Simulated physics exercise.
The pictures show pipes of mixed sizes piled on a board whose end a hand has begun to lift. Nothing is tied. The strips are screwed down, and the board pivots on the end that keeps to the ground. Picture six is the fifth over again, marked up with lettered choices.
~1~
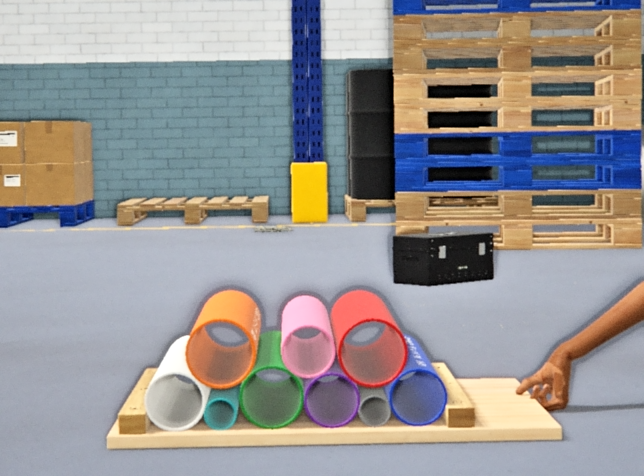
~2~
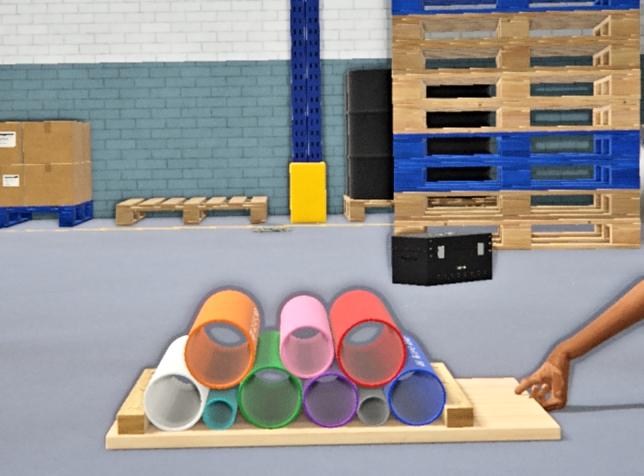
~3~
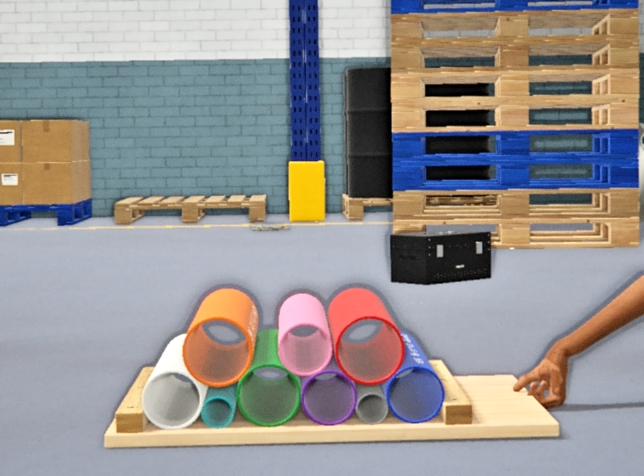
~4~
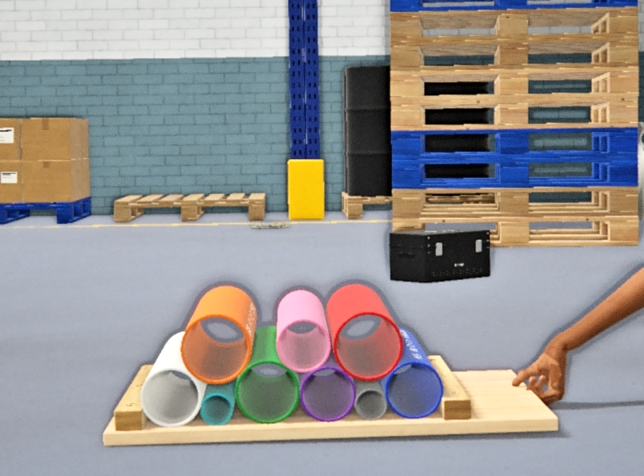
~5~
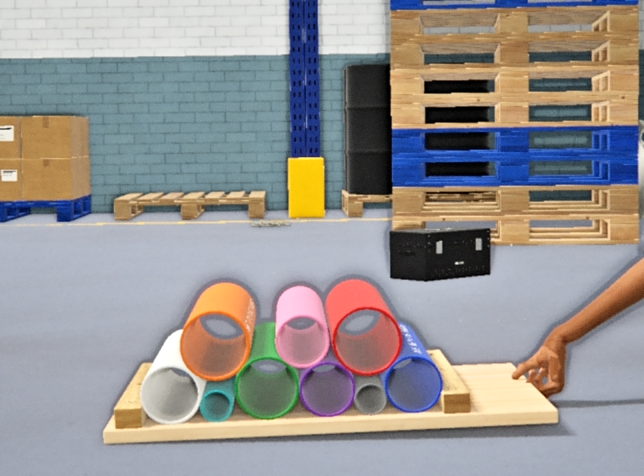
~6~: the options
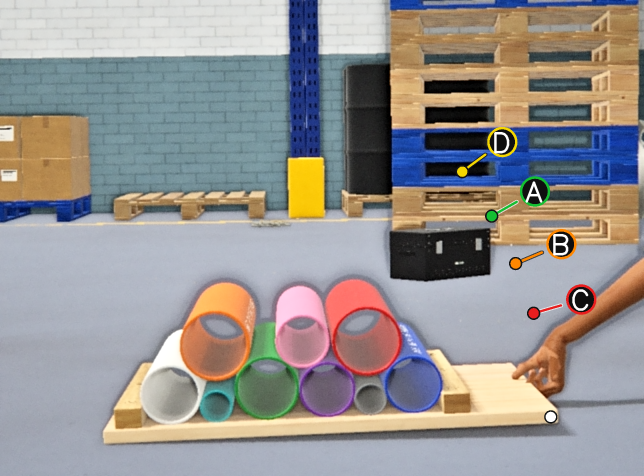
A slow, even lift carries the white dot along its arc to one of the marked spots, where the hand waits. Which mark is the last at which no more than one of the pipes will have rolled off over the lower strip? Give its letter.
The highest mark that will do is D.
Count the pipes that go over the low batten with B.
At B the number is none.
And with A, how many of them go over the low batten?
At A the number is none.
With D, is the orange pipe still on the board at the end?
Yes.
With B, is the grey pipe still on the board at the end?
Yes.
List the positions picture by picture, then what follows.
In the first frame, orange pipe (220, 353); red pipe (373, 353); pink pipe (308, 351).
In the second frame, pink pipe (307, 351); board (329, 401).
In the third frame, board (328, 399); grey pipe (372, 409); blue pipe (416, 395); pink pipe (305, 349).
In the fourth frame, board (327, 395); white pipe (171, 397); green pipe (267, 393); turquoise pipe (217, 410).
In the fifth frame, board (327, 391); white pipe (171, 395); turquoise pipe (216, 407).
On the marked copy, A at (492, 216); B at (516, 263); C at (534, 313); D at (462, 172); the white dot at (551, 417).
With D. Early on, board at 20°.
Further on, board at 36°.
At the end, board at 36°, none over the low batten.
As for the rest, A none over the low batten; B none over the low batten; C none over the low batten.
